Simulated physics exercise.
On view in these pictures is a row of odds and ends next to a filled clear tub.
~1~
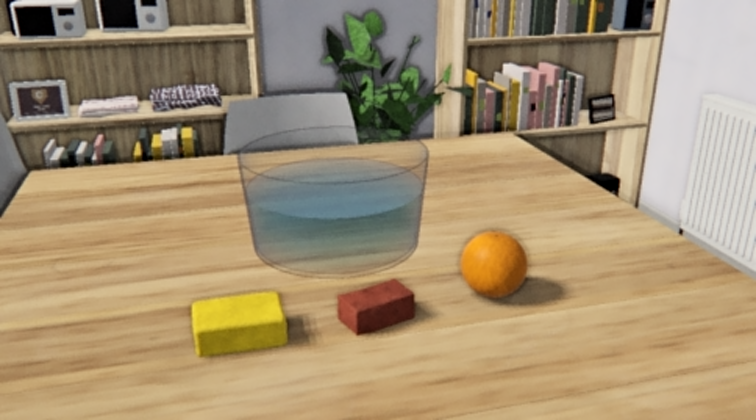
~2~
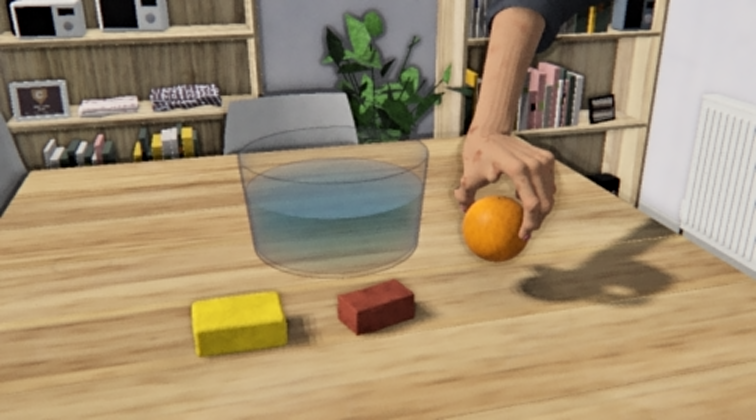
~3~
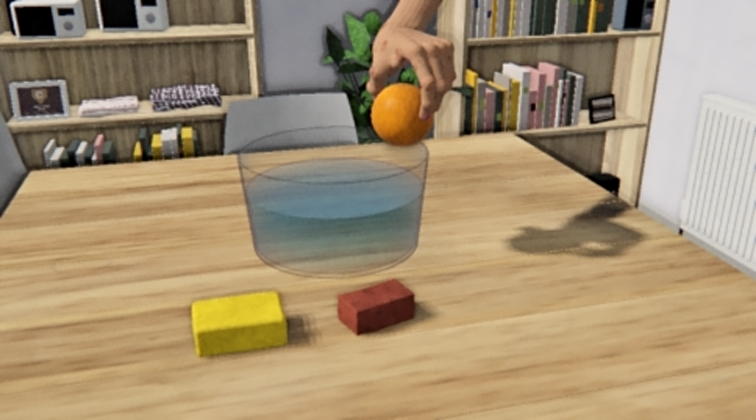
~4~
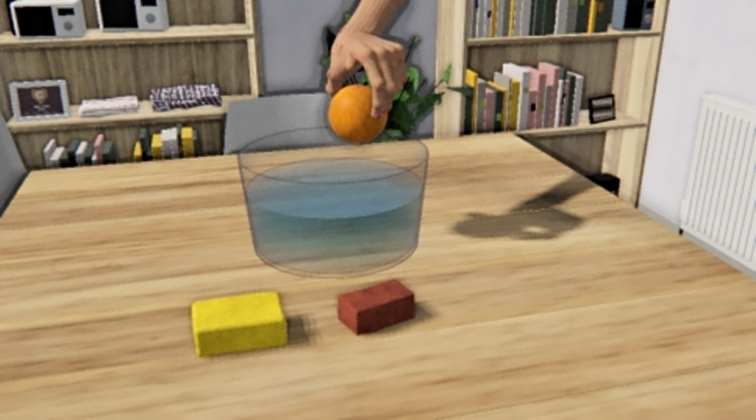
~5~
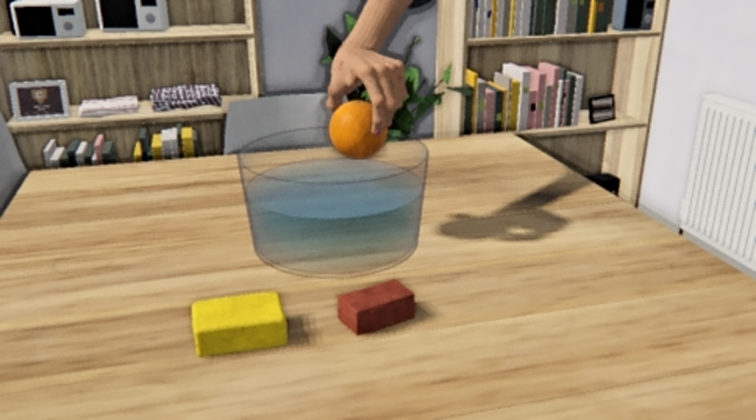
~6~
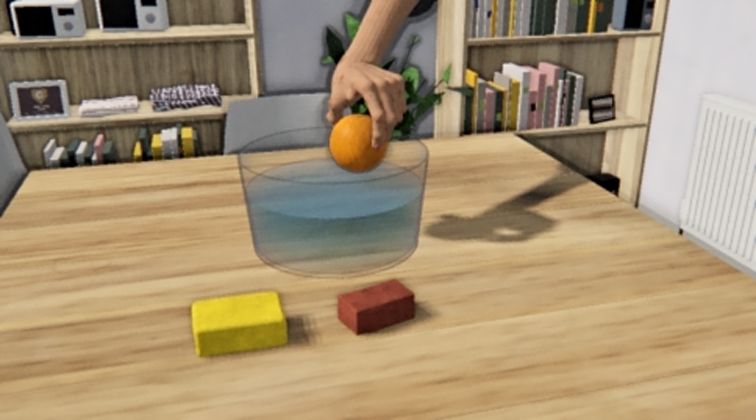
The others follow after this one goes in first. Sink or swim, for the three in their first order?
Taking them from the left, one does not go down, the next does not stay up, the last does not go down.
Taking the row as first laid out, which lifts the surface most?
It has to be the far-right piece.
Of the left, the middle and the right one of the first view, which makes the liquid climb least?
Answer: The far-left item.
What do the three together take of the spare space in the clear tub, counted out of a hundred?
16 %.
Next, the orange rides on the surface.
After that, the piece of brick sinks.
Finally, the sponge rides on the surface; afloat, sponge and orange.
